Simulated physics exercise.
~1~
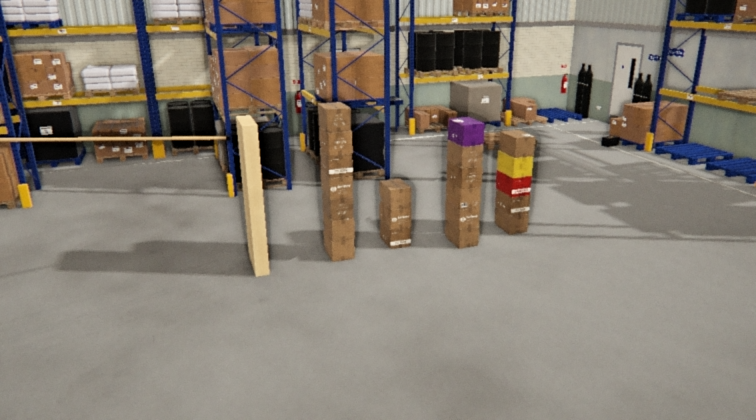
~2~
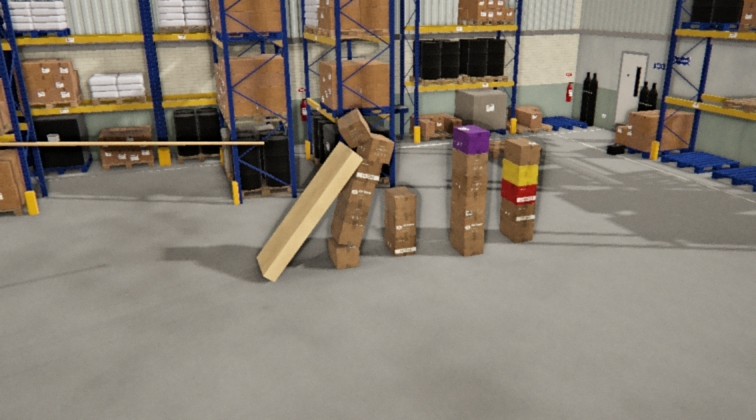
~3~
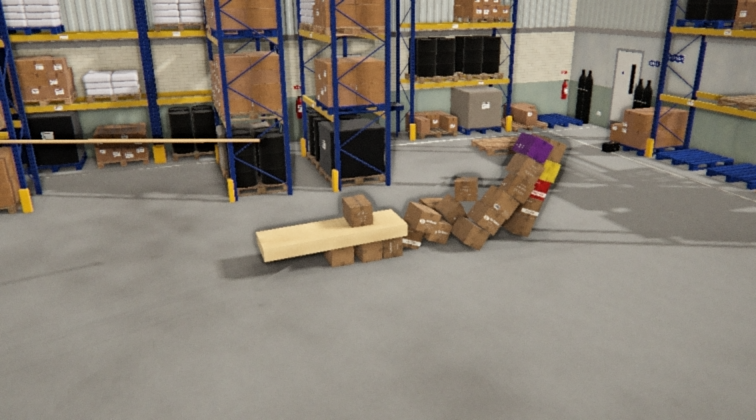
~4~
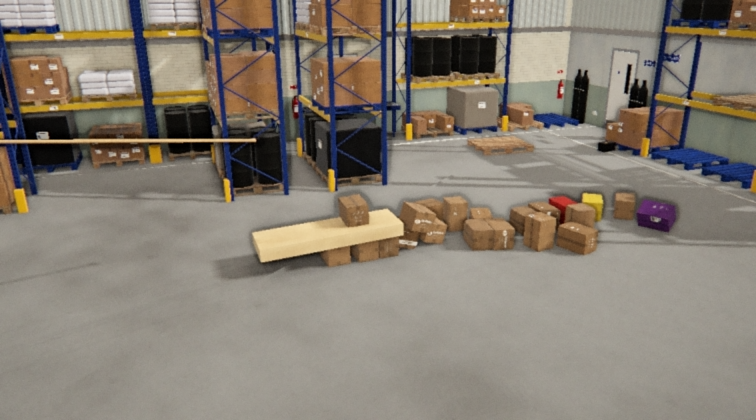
A tall pale board stands upright at the left of a row of brown carton stacks in a warehouse, seen from slightly above by a gently swaying camera, with blue and orange racking behind. A purple carton tops one stack toward the right, and the last stack holds a yellow carton above a red one. The board tips rightward into the nearest tall stack, which buckles and topples. The collapse spreads along the row as the board drops flat onto fallen cartons, and the purple-topped stack leans into the last. Both go over, leaving cartons strewn across the floor, the purple one farthest right.
